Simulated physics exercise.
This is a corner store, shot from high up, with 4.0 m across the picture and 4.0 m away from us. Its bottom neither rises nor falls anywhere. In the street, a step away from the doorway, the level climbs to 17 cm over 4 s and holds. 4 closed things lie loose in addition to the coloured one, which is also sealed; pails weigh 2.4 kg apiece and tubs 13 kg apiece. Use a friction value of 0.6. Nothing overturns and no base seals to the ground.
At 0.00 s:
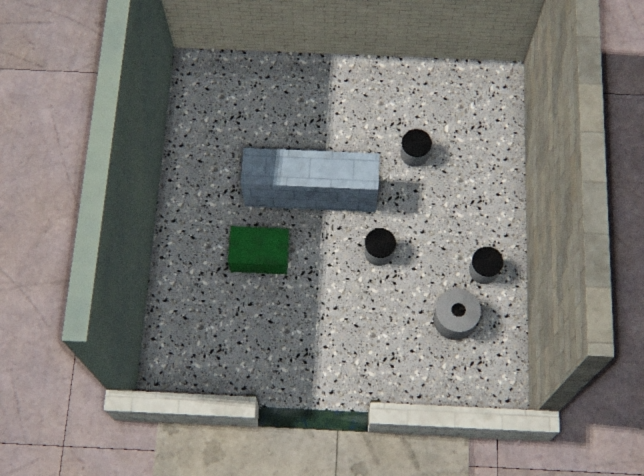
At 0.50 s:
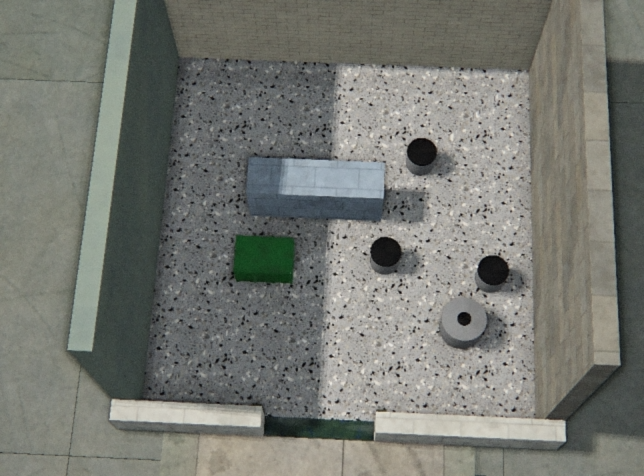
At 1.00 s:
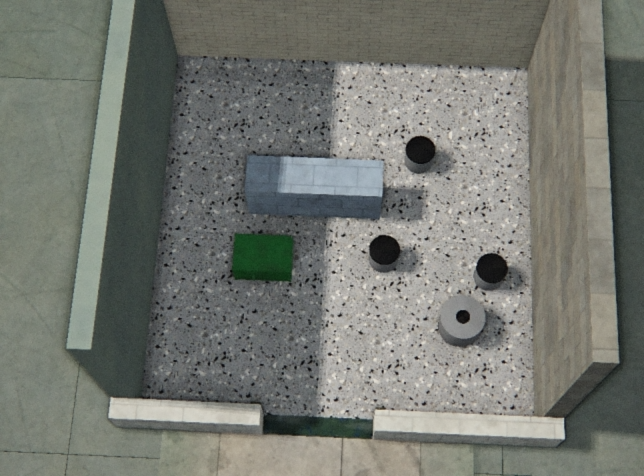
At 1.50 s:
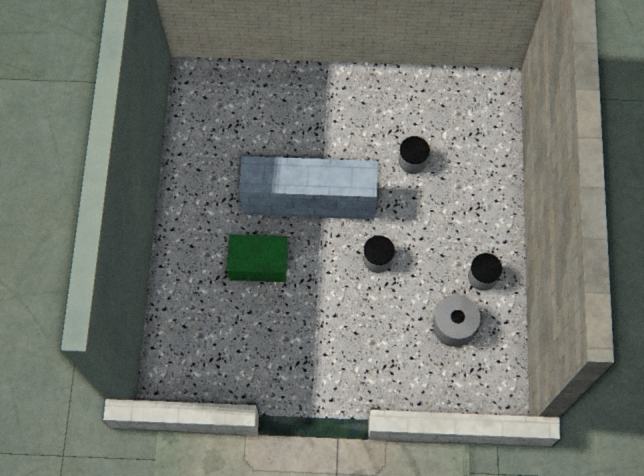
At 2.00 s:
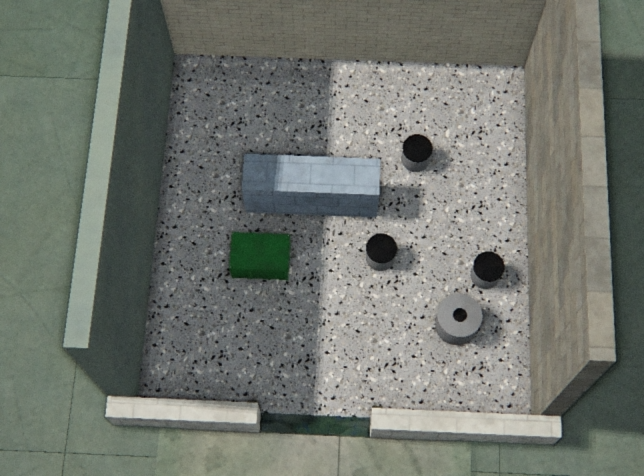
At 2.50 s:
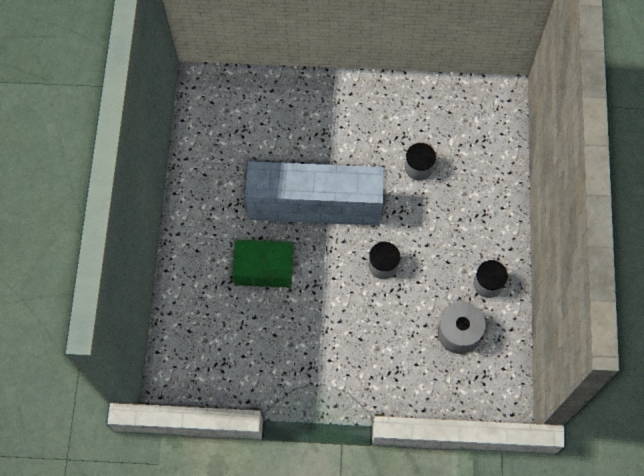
The clip shows a small walled room from above, its view shifting slightly as the pinkish ground outside turns grey-green, then a little water appears just inside the doorway; the green crate and the objects around it stay still.
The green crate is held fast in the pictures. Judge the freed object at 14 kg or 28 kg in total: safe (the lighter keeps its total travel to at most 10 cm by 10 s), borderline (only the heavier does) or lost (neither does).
Going by the pictures, it is pinned only by the heavier mass.
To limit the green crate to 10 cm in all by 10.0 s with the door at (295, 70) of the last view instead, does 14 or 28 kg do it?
Short version: The light mass is sufficient.
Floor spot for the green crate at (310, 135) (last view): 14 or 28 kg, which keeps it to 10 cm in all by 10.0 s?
Short answer: Any load.
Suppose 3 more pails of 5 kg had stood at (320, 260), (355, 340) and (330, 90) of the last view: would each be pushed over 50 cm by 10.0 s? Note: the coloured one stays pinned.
Note, in sequence: Exceeded, exceeded, not exceeded.
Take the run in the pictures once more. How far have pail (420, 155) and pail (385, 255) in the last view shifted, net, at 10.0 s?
They sit 10 cm and 150 cm away, in the order given.
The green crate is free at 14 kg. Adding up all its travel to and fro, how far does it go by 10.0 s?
It covers about 150 cm altogether.
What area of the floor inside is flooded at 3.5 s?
Roughly 2.0 m2.
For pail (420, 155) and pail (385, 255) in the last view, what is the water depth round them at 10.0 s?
2 and 2 cm.
After 3.5 s the green crate would be 0 cm from its start with 14 kg and 0 cm from its start with 28 kg; 0 cm of water round it then.
After 4.5 s the green crate would be 0 cm from its start with 14 kg and 0 cm from its start with 28 kg; 4 cm of water round it then.
After 7.0 s the green crate would be 67 cm from its start with 14 kg and 0 cm from its start with 28 kg; 6 cm of water round it then.
After 10.0 s the green crate would be 124 cm from its start with 14 kg and 0 cm from its start with 28 kg; 8 cm of water round it then.
